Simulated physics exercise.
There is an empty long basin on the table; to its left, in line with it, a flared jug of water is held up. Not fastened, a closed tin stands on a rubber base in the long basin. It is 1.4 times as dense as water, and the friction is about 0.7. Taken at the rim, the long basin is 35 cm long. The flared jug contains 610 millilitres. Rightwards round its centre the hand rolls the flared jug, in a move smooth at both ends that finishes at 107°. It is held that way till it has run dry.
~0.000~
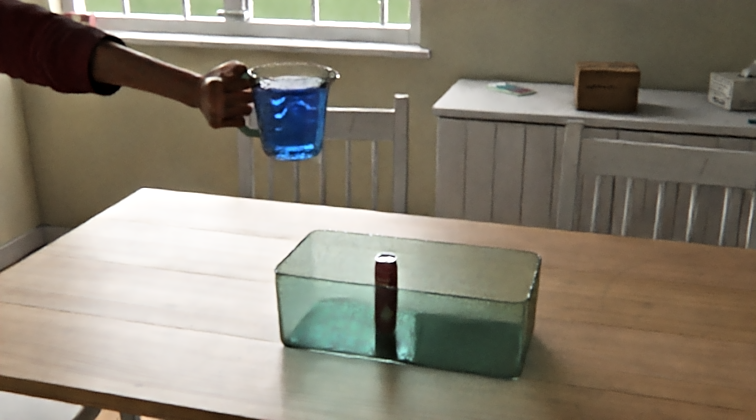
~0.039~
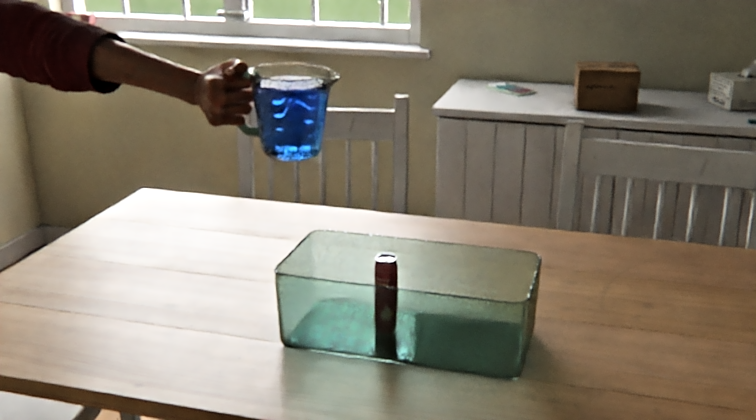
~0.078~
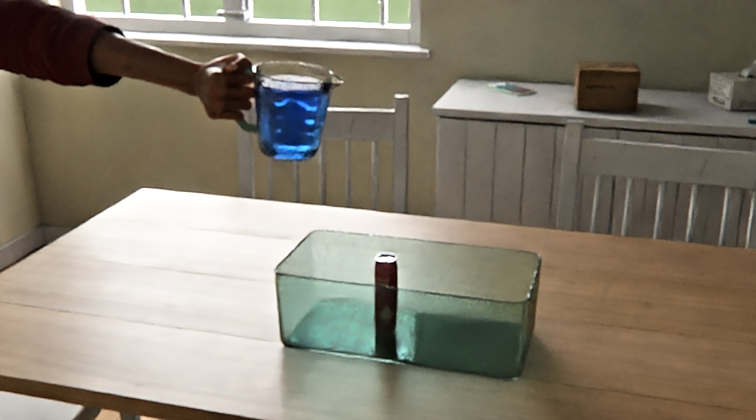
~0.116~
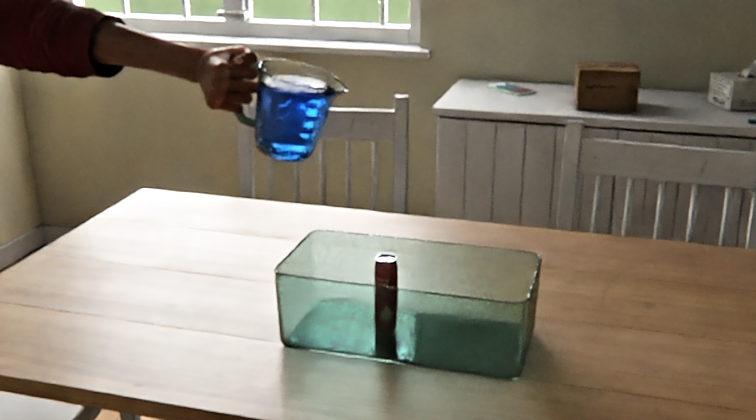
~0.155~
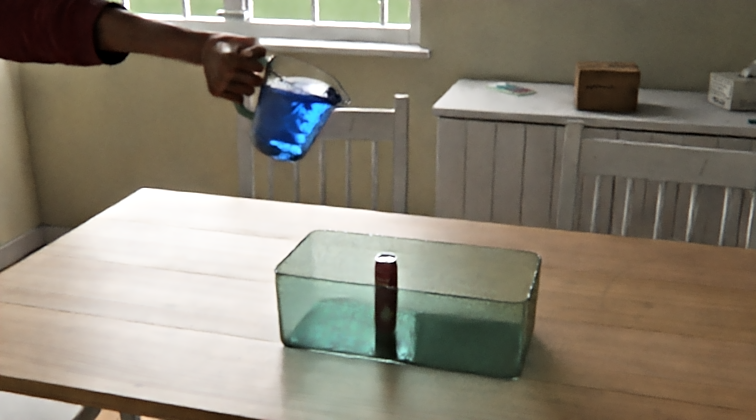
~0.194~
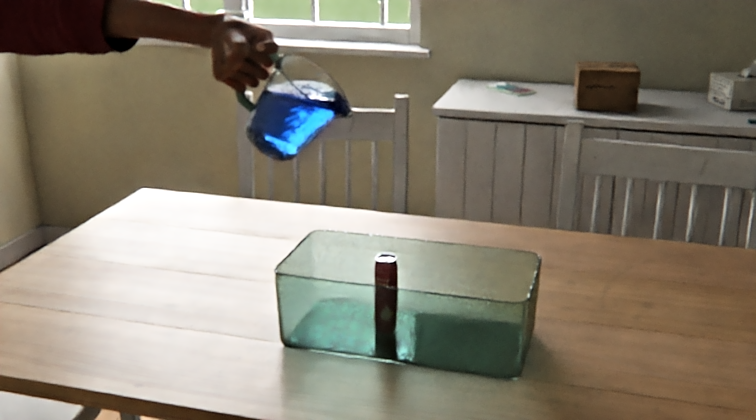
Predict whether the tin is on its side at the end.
It's going to overturn.
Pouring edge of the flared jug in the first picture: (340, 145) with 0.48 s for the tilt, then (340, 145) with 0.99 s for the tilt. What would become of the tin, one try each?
First it stays on its base; then it stays on its base.
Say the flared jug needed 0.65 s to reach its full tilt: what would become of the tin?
The tin tips over.
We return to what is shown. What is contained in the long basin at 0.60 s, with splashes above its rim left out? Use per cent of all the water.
Some 72 per cent.
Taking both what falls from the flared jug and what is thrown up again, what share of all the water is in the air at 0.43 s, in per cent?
Near 48 per cent at that time.
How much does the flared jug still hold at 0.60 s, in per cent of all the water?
Around 7 in a hundred.
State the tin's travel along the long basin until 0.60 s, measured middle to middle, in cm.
0 cm, roughly.
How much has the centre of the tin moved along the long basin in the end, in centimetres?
It finishes around 10.0 cm from where it began.
Then, 0.43 s in, the tilt is 104° and 42 per cent is still to pour; the tin stands where it began.
Then, 0.60 s in, the tilt is 107° and 7 per cent is still to pour; the tin stands where it began.
Then, 0.78 s in, the tilt is 107° and 0 per cent is still to pour; the tin leans 15°.
Then, 0.98 s in, the tilt is 107° and 0 per cent is still to pour; the tin lies on its side.
Finally, the tin lies on its side.
